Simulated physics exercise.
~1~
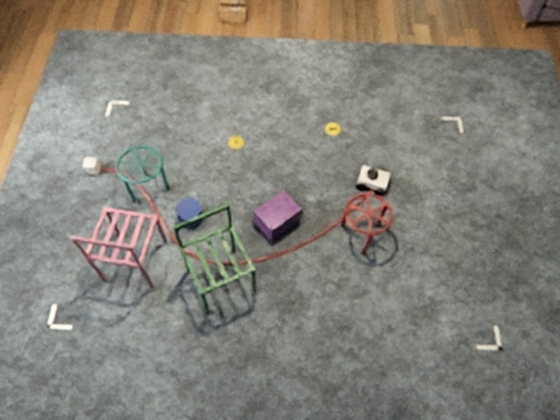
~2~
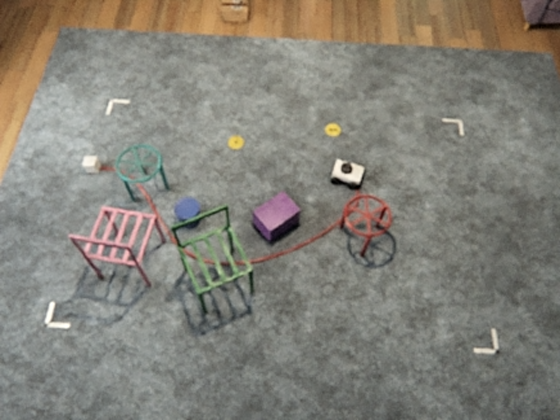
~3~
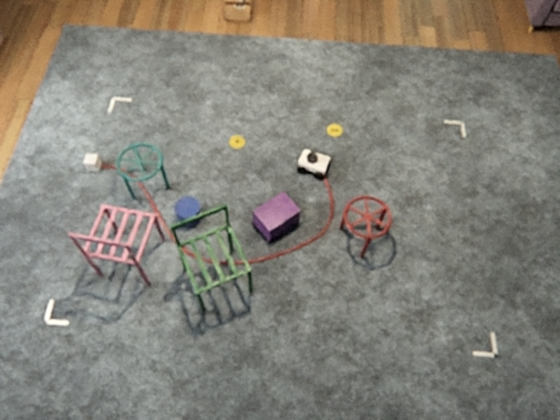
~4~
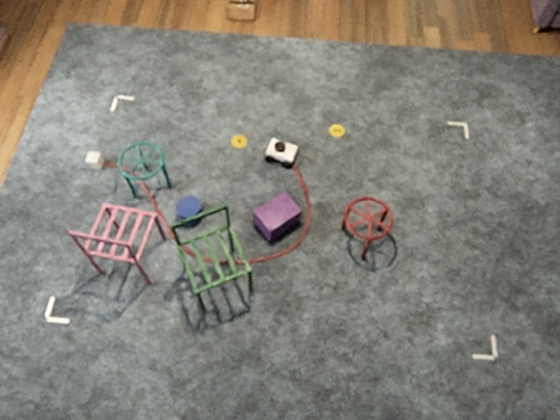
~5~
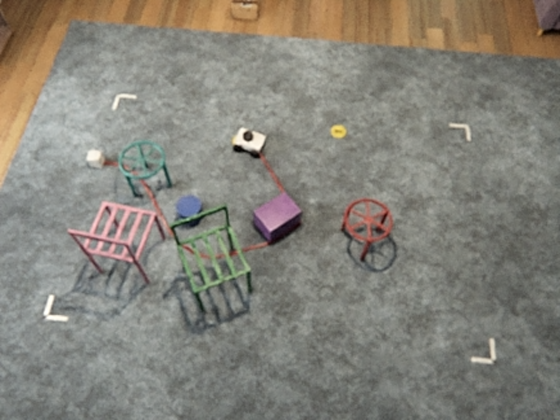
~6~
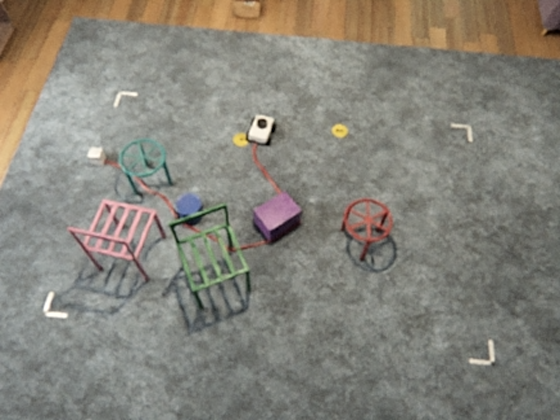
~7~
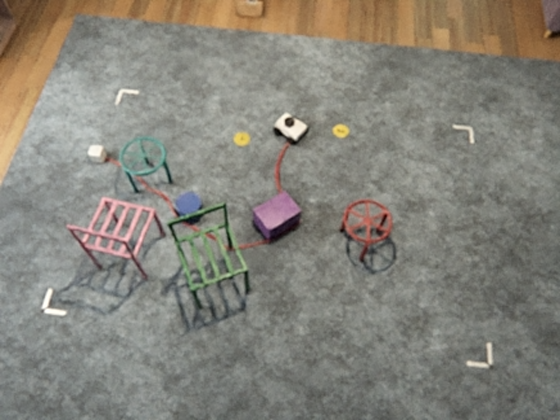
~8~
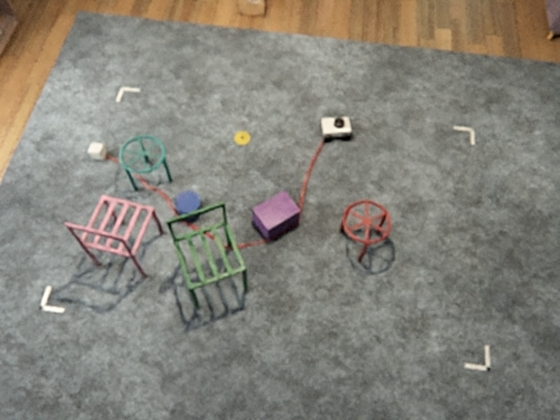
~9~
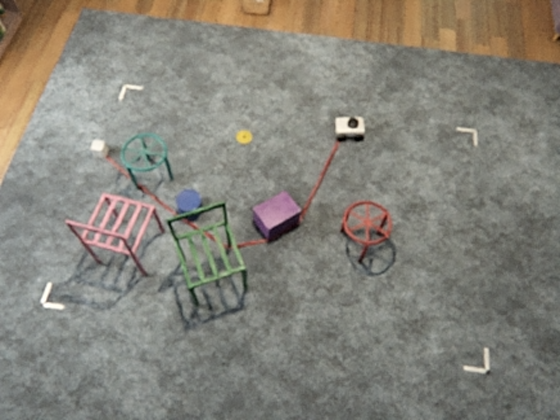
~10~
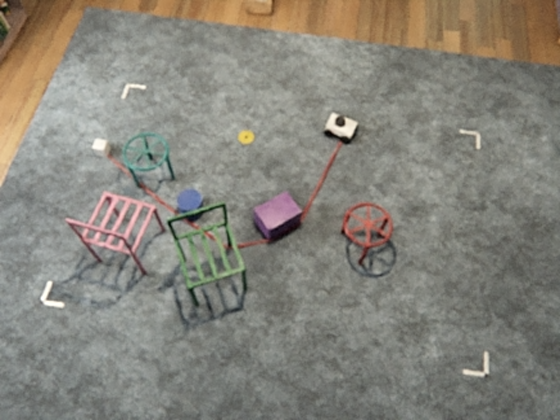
On a gray carpet scattered with small chairs, stools, a purple crate and a blue bucket, a little white cart trailing a red cord drove left to one yellow mark, then turned back right to the other and stopped, with everything else still standing.
